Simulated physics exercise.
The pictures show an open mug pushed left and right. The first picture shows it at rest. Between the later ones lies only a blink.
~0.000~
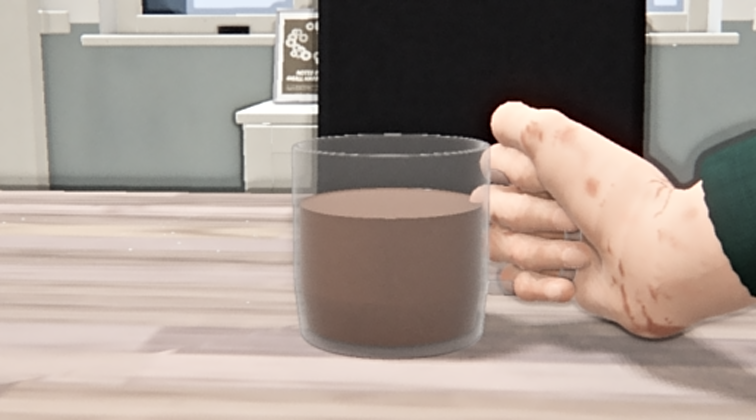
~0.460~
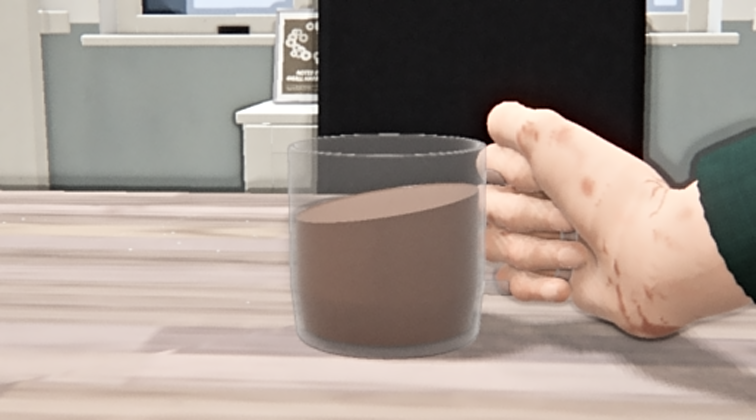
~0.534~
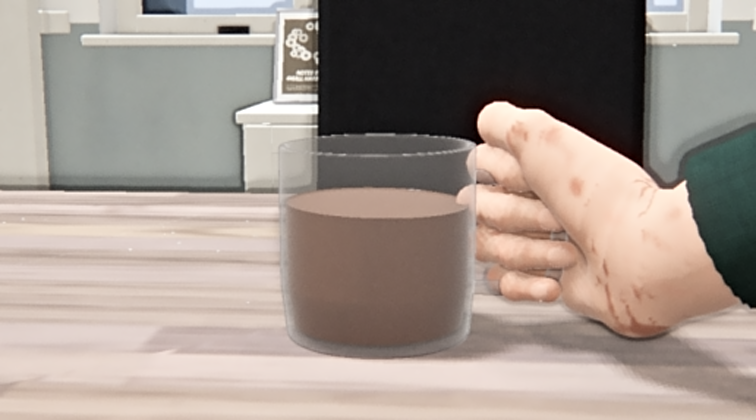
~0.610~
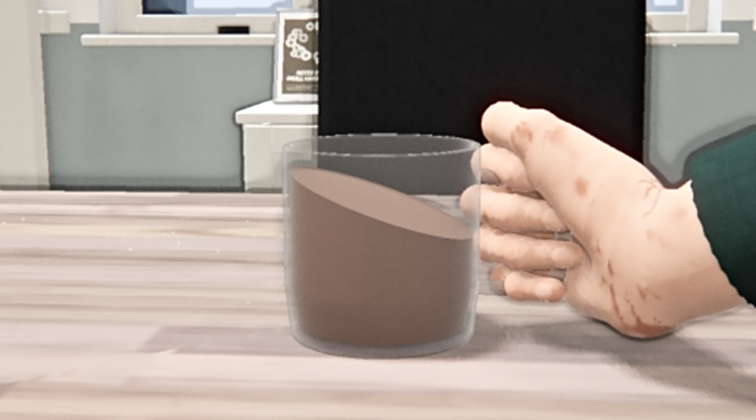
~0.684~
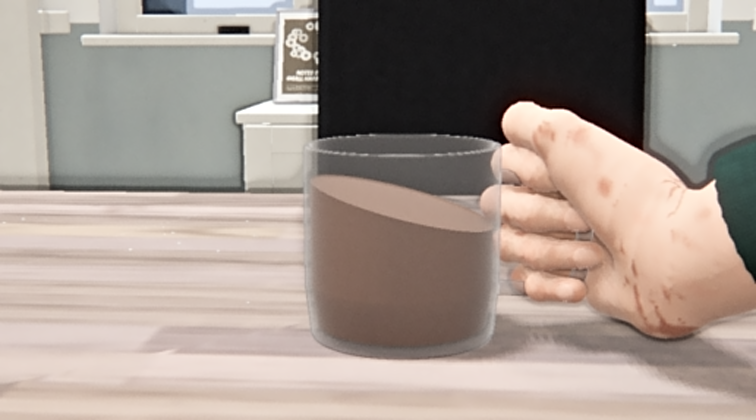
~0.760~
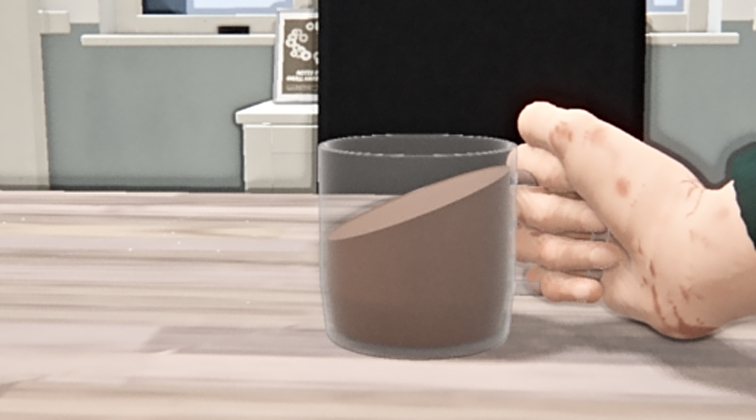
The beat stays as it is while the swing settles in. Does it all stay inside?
It slops over.
After 1.1 s, the highest wave so far goes over the rim.
After 5.2 s, the highest wave so far goes over the rim; some is on the top.
